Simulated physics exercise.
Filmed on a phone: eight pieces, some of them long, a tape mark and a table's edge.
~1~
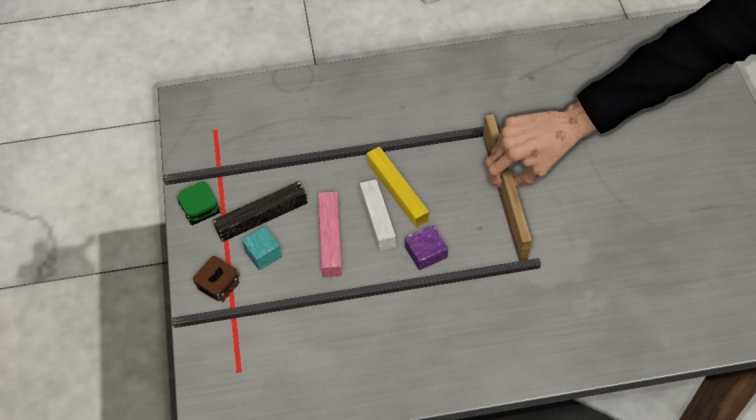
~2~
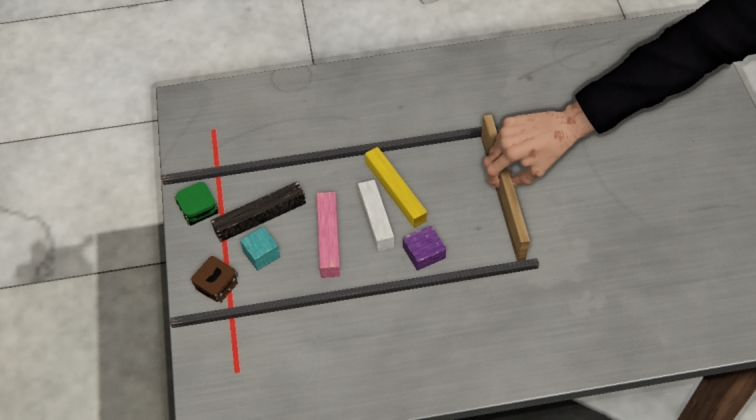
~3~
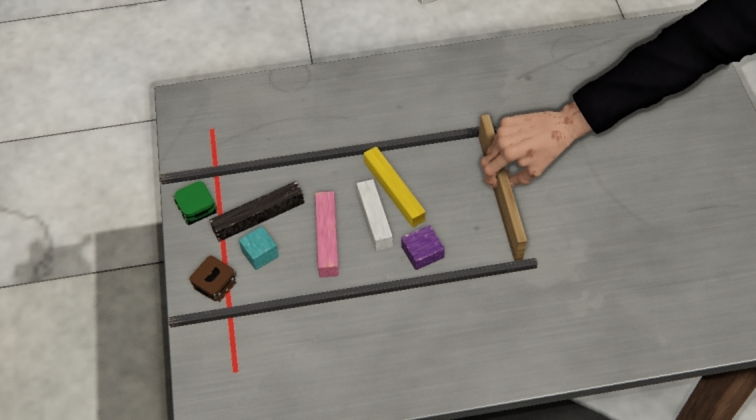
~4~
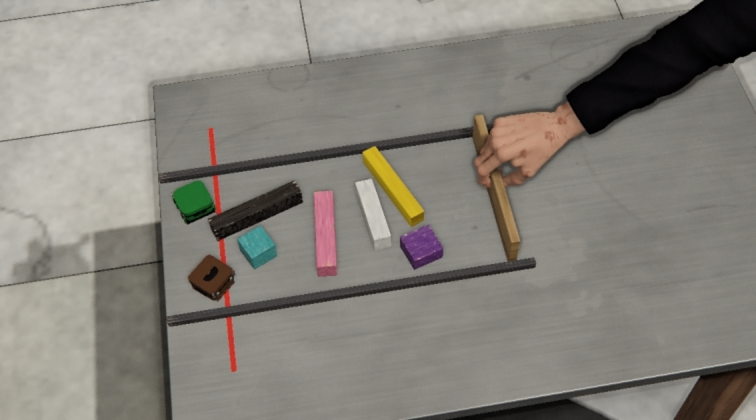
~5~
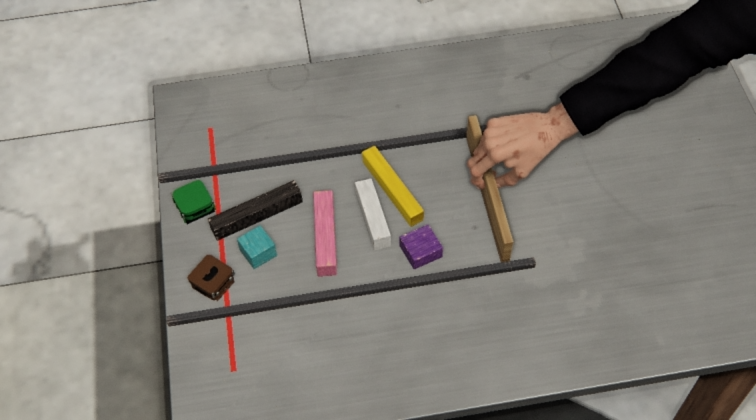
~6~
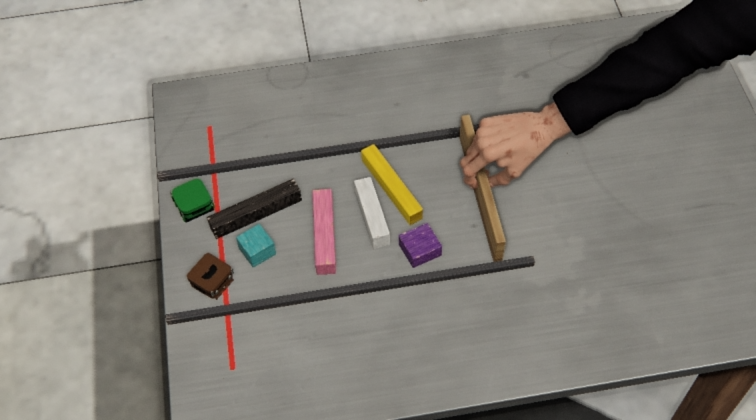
On a grey tabletop above pale floor tiles, seen from above at a slight tilt, two dark rails run across the surface, with a red line crossing them near the left edge. Between them lie green and brown pieces at the left, a black bar, a turquoise block, pink, white and yellow bars, and a purple block. A dark-sleeved hand slides a wooden board slightly leftward, the pieces staying put, while the view shifts very slightly.
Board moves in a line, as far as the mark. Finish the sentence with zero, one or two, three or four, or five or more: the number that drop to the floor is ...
The number that drop to the floor is three or four.
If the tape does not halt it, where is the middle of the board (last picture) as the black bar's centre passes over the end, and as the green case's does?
Its middle is about (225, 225) and about (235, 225).
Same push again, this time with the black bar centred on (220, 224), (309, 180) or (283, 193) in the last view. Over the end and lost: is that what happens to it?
Result per try, in order: Toppled; toppled; toppled.
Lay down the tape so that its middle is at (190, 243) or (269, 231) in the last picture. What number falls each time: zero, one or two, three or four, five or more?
Five or more; not one.
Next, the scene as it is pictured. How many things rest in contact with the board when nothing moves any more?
It touches 2.
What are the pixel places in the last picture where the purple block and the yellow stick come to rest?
Reading them off: First (207, 276); then (209, 212).
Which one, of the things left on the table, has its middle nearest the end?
Pink bar.
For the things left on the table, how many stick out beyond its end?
It would come to 1.
Soon after, none off yet; green case at rest near (193, 200); brown case at rest near (211, 277); turquoise block at rest near (256, 246).
Then, none off yet; green case at rest near (193, 200); brown case moving near (206, 278); turquoise block moved about its own width near (222, 243).
At rest, the number that fall off is three or four; fallen, black bar, turquoise block, brown case and green case.
